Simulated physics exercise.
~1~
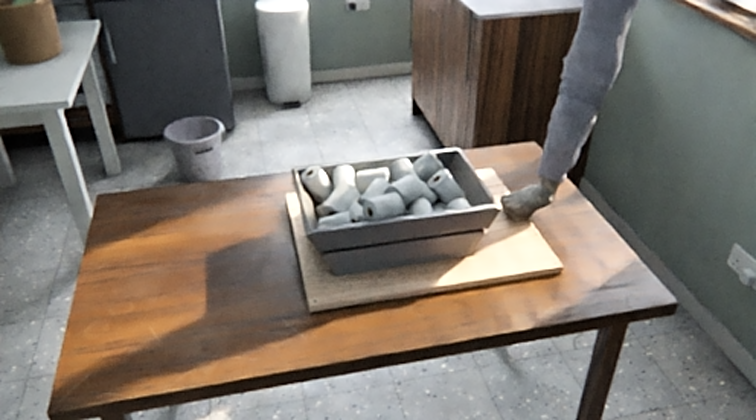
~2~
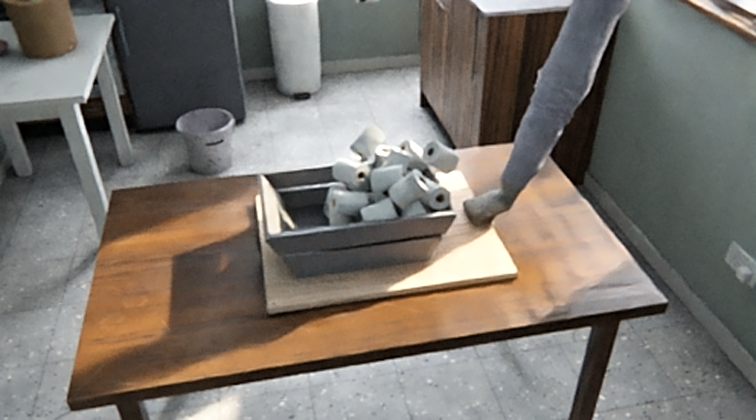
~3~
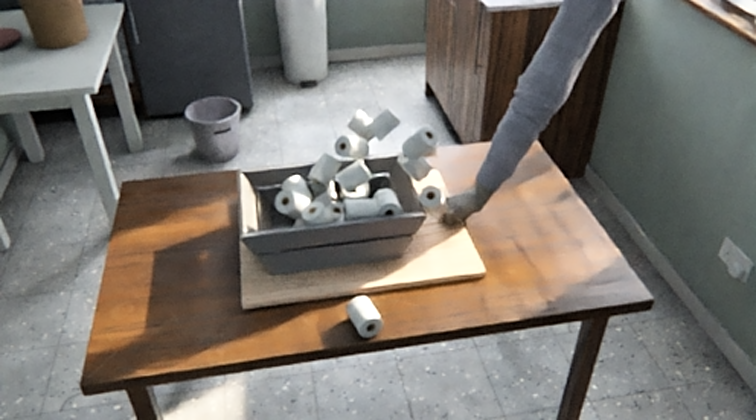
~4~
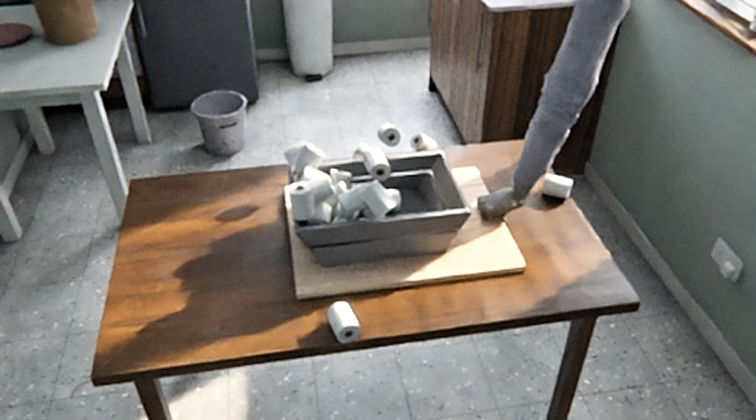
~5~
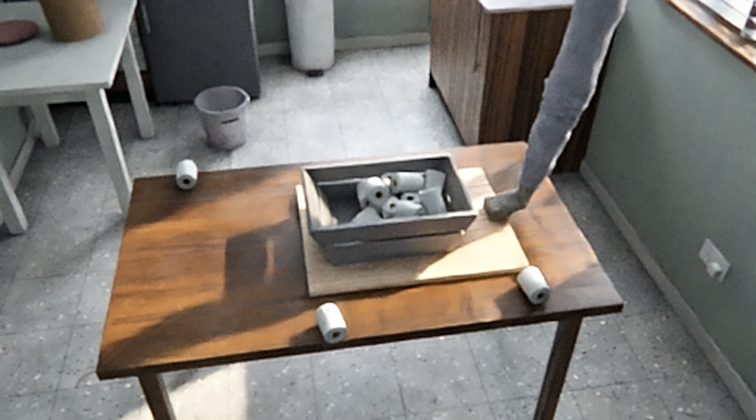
Sunlit room with wooden table, a gloved hand jerking a board left then right, grey container's paper rolls tumbling, three lying on the tabletop.
